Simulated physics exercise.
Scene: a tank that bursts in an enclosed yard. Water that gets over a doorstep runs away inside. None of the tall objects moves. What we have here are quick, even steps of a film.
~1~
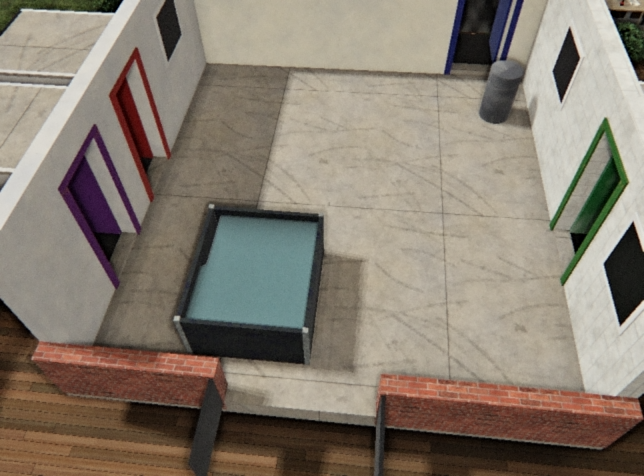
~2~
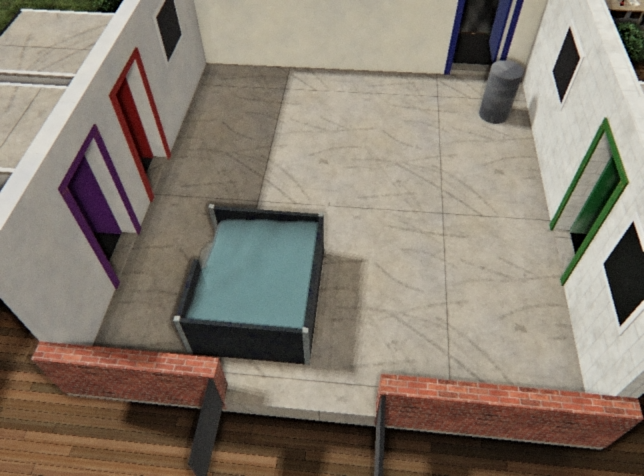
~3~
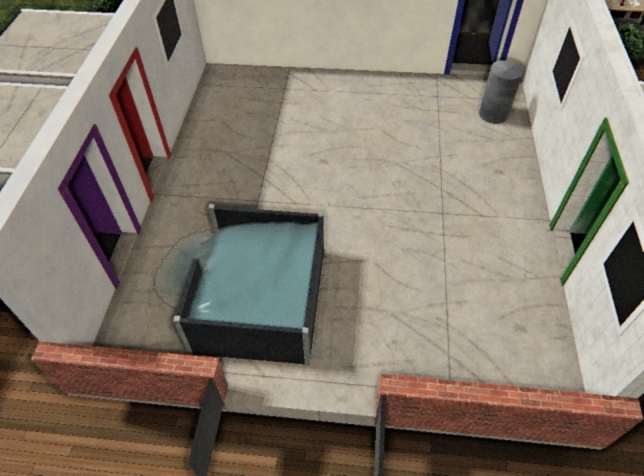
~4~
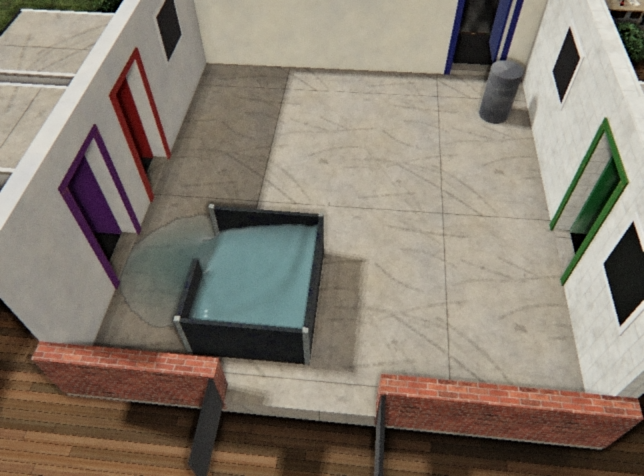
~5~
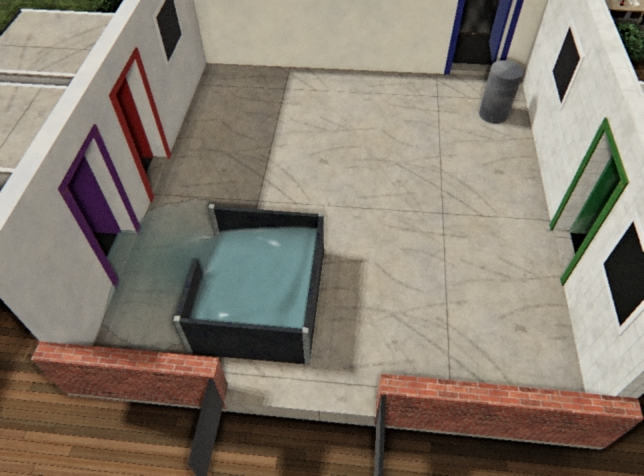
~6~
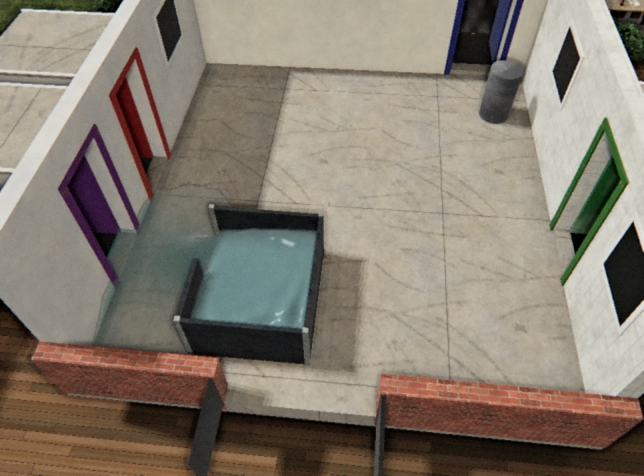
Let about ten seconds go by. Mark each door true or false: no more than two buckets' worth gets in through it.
Red door: False, green door: True, purple door: False, blue door: True.
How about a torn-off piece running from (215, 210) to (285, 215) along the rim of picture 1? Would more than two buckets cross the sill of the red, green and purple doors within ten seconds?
Log - red door runs over the limit, green door keeps within bounds, purple door keeps within bounds.
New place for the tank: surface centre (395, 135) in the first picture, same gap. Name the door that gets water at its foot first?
Red-painted one.
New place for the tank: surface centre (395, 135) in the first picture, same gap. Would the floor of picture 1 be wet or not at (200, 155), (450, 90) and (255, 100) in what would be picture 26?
As listed: Flooded, not flooded, awash.
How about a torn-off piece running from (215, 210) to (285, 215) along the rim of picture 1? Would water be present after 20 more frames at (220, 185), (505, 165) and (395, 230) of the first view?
In turn: Inundated, then untouched, then untouched.
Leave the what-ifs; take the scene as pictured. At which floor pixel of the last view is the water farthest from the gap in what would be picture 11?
Close to (184, 120).
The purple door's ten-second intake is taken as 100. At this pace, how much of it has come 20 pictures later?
My estimate: Close to 65 per cent.
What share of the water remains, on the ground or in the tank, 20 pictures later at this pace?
I'd say around 68 per cent.
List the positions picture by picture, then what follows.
The first picture shows the tank at (255, 267) is whole and still.
In the second picture, water pours out at (214, 259) and has run to a hidden place.
In the third picture, the front is at (160, 282), out from the gap at (214, 260).
In the fourth picture, water pours out at (214, 261) and has run to (123, 272).
In the fifth picture, water pours out at (214, 261) and has run to (122, 234).
In the sixth picture, water pours out at (214, 260) and has run to (155, 192).
A moment on, water covers 10 % of the floor; the red door under two buckets in, the green door not reached, the purple door far over two buckets in, the blue door not reached.
Next, water covers 20 % of the floor; the red door over two buckets in, the green door not reached, the purple door far over two buckets in, the blue door not reached.
Then, water covers 30 % of the floor; the red door over two buckets in, the green door not reached, the purple door far over two buckets in, the blue door not reached.
Later, water covers 40 % of the floor; the red door over two buckets in, the green door not reached, the purple door far over two buckets in, the blue door wet at the sill, nothing in.
In the end, water covers 60 % of the floor; the red door over two buckets in, the green door not reached, the purple door far over two buckets in, the blue door wet at the sill, nothing in.
